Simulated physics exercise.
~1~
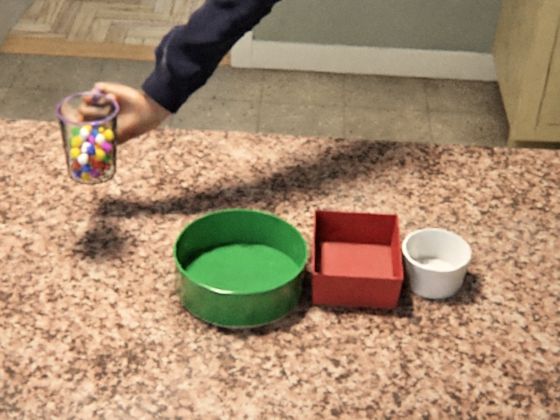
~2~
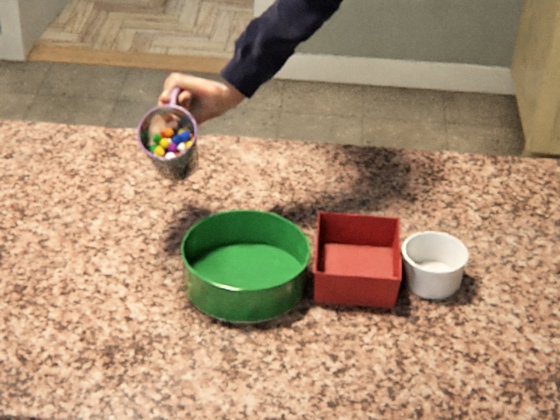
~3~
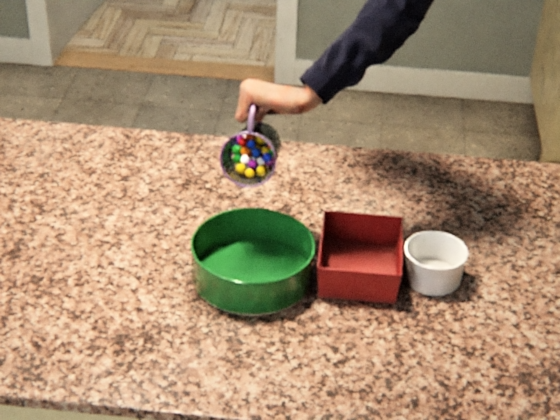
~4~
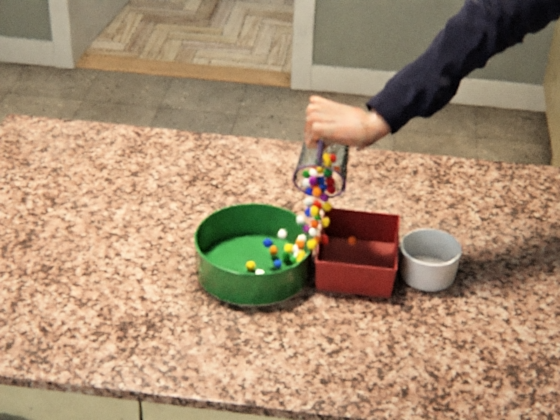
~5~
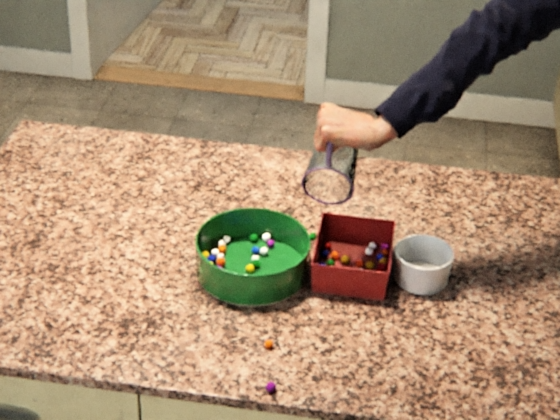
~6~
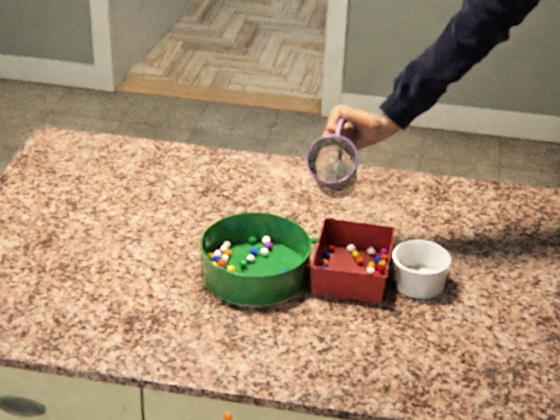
A hand tips colourful marbles from a cup into green and red containers, spilling a few.
